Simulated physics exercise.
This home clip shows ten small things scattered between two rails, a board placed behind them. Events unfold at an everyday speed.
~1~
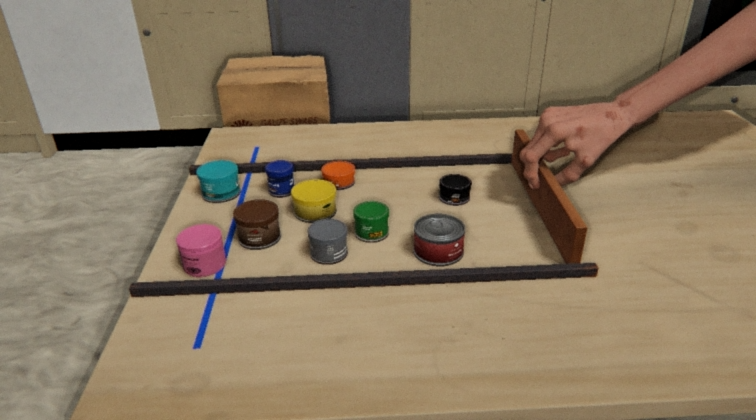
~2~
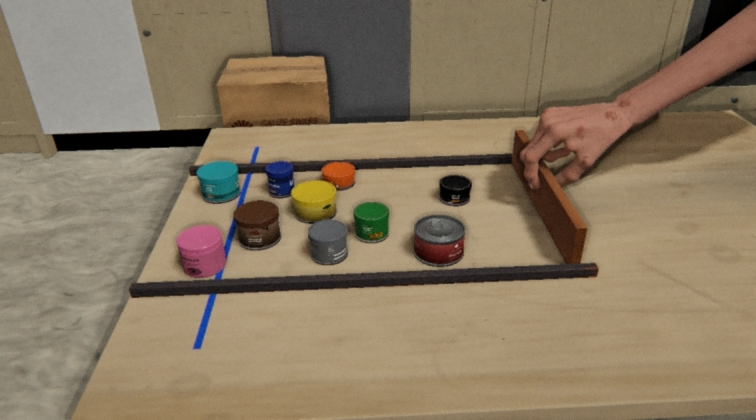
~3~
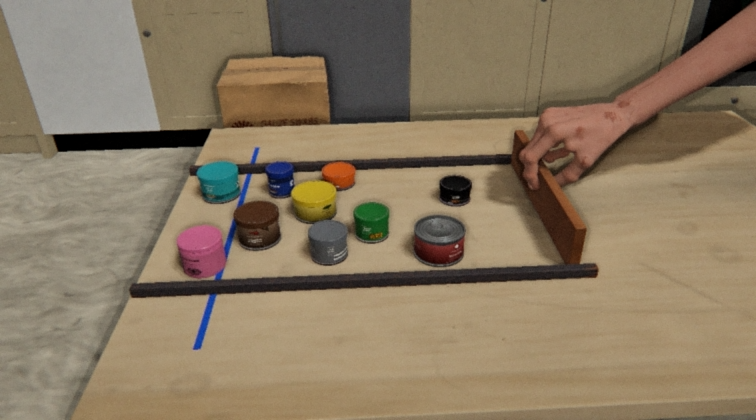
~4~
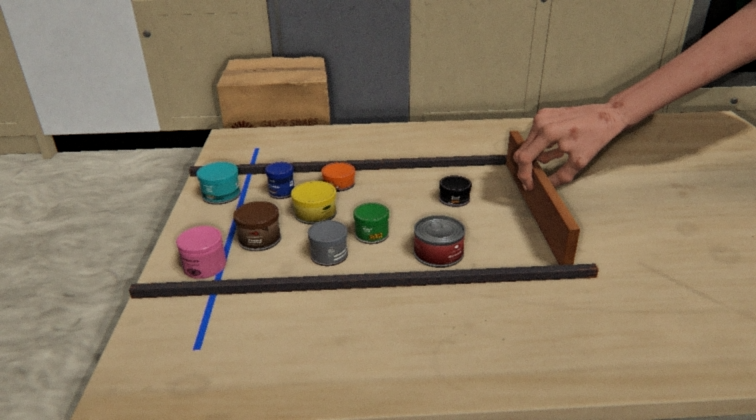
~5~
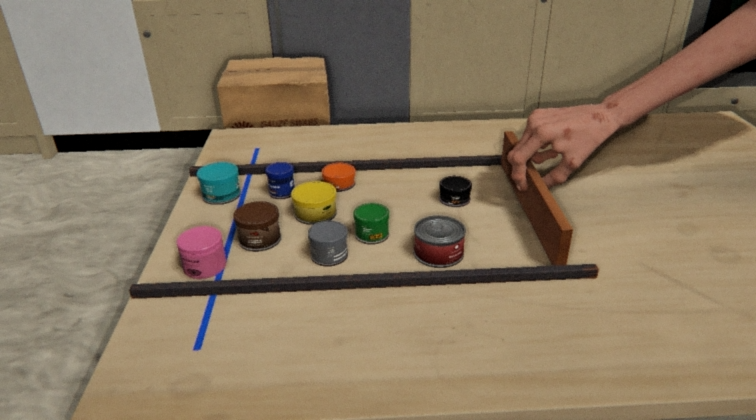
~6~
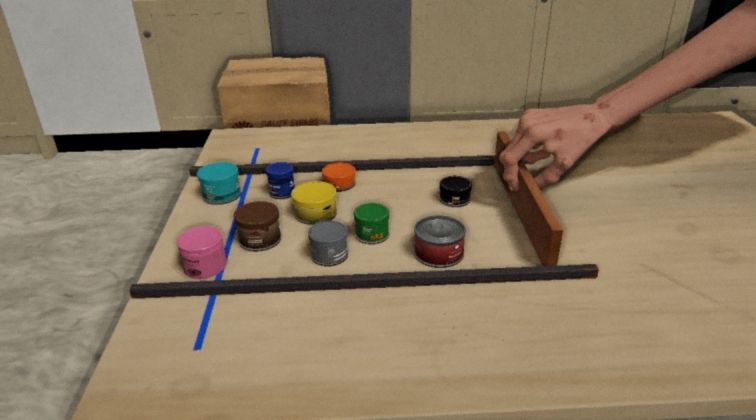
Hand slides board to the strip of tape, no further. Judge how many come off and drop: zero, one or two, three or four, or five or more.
The tally of drops is under three, yet not nought.
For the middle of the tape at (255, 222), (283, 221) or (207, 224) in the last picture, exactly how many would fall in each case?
Result per try: 1; 0; 4.
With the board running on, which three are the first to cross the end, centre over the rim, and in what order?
The pink tub goes first, followed by the turquoise tin and then the grey tin.
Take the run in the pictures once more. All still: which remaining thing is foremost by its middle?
It's the grey tin.
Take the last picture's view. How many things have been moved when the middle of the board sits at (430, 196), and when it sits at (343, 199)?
2, then 6.
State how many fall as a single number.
The total comes to 2.
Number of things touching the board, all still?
It touches 5.
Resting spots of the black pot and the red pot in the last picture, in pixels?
Around (225, 195) and around (194, 258).
Soon after, none off yet; turquoise tin at rest near (220, 183); pink tub at rest near (202, 252); brown tin at rest near (258, 226).
Then, none off yet; turquoise tin at rest near (220, 183); pink tub at rest near (202, 252); brown tin at rest near (257, 225).
By the end, the number that fall off is one or two; fallen, pink tub and turquoise tin.
